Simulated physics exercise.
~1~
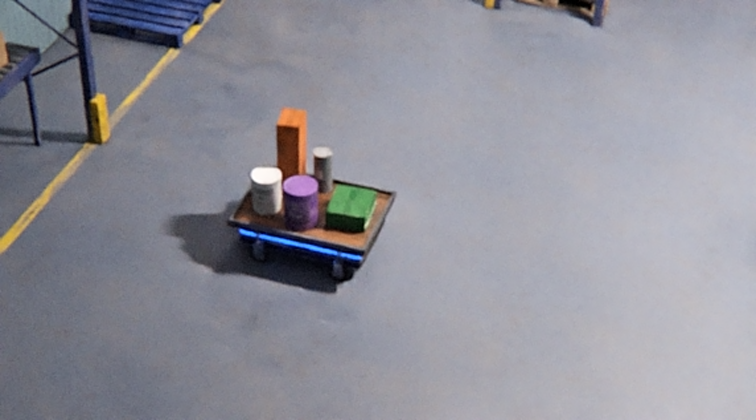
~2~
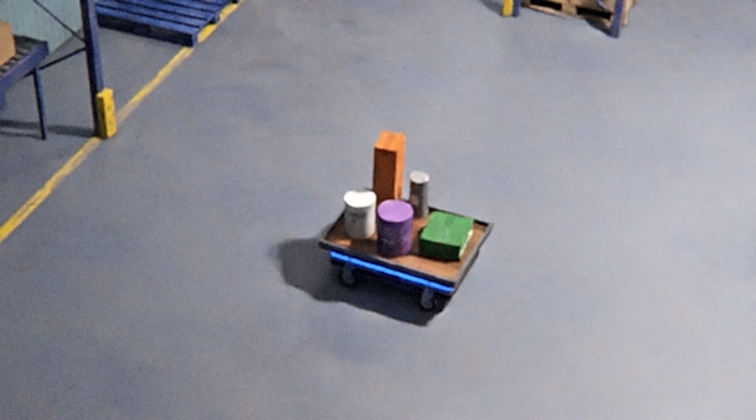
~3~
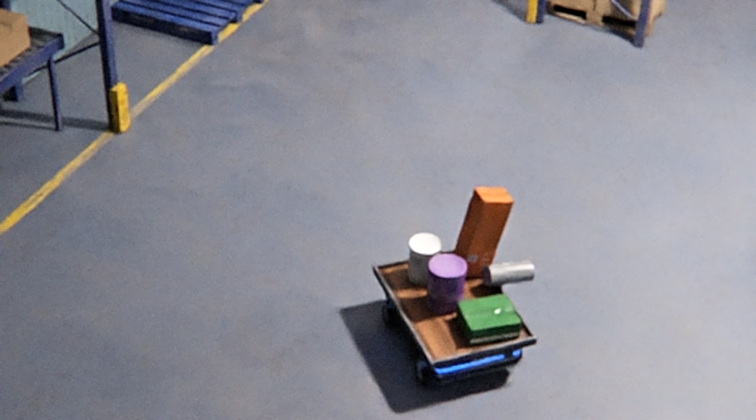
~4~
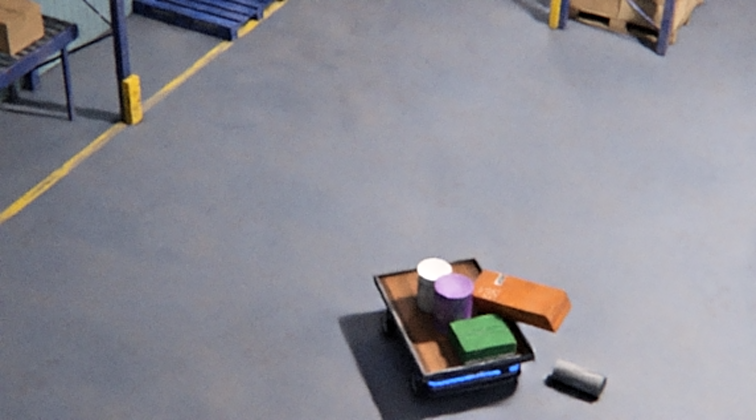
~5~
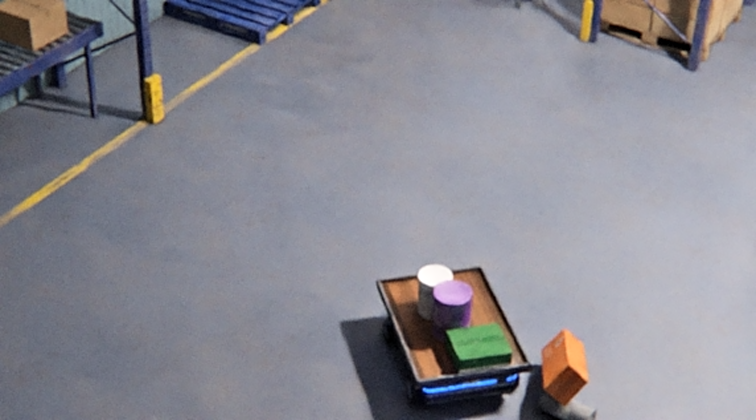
A small delivery cart carrying five items rolled rightward across a warehouse floor, then swung toward the viewer and stopped, as the grey canister toppled off, followed by the tall orange box, leaving the white and purple pails and green box aboard.
